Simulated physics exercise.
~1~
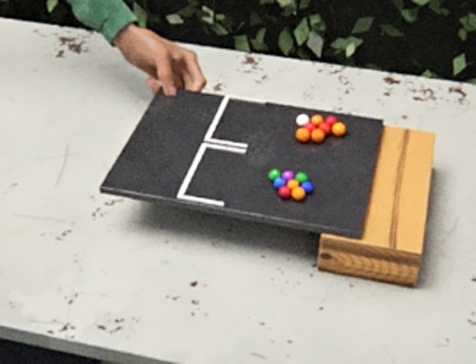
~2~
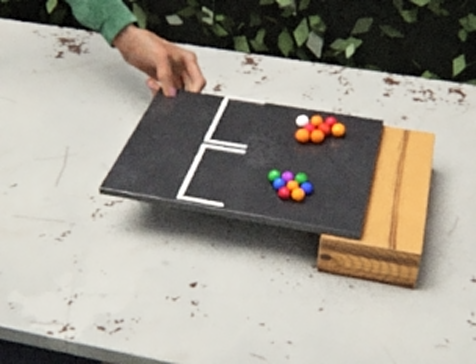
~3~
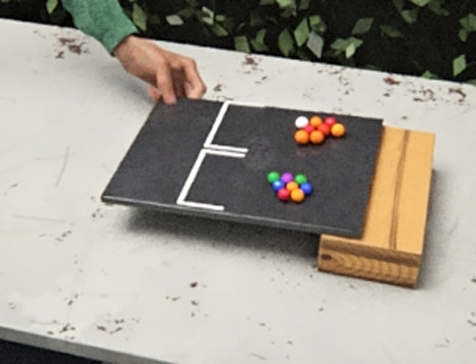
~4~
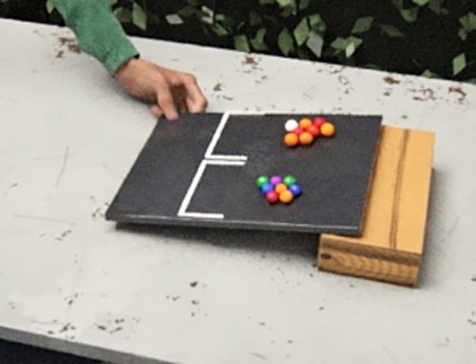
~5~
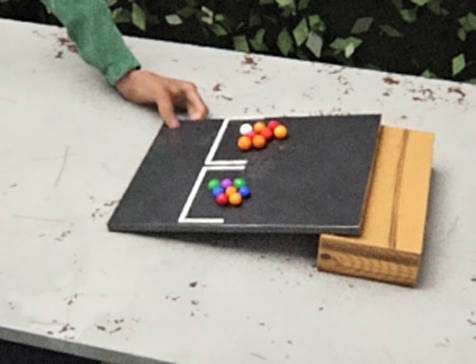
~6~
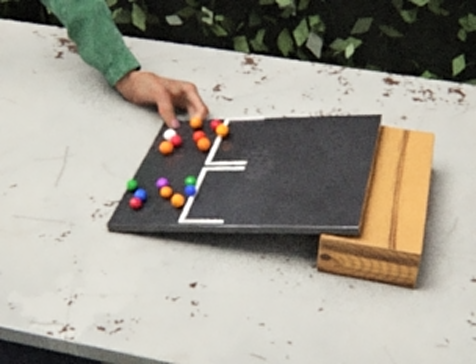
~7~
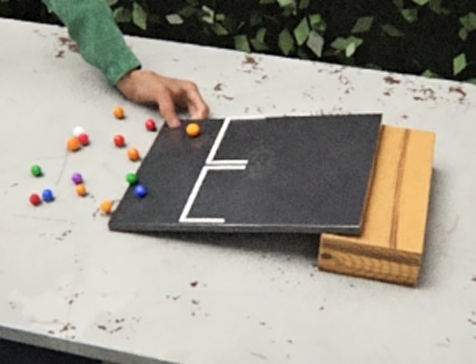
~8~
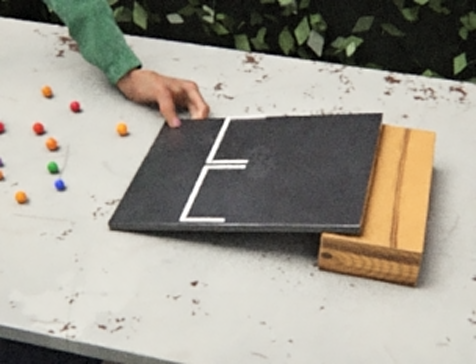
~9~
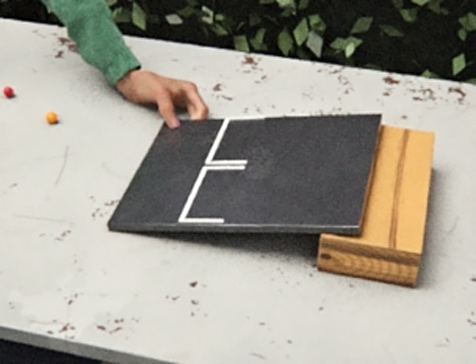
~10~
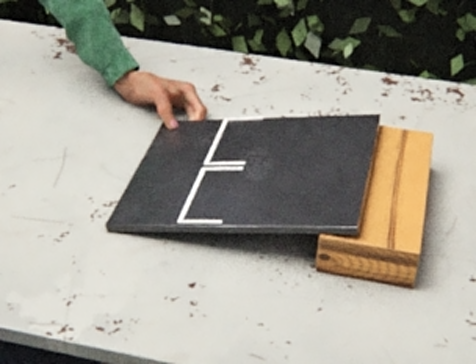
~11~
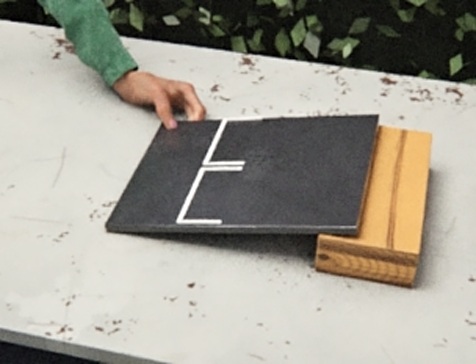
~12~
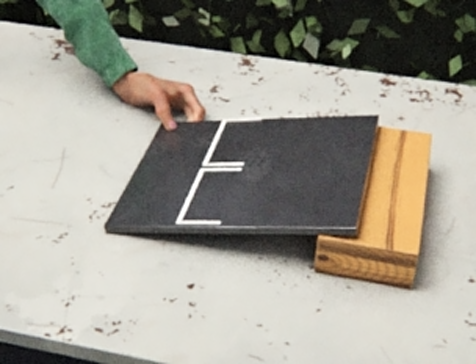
Two clusters of small coloured balls, one mostly orange and red at the back and one multicoloured at the front, rest on a black board, seen from slightly above on a scuffed pale table before dark foliage. A green-sleeved hand holds the board's left end, while its right end lies on a wooden block. The hand lowers its end slightly, and both clusters slide left toward white bars. They pass the bars, spread apart and roll off onto the table. The balls scatter leftward out of view, leaving the hand holding the empty, tilted board.
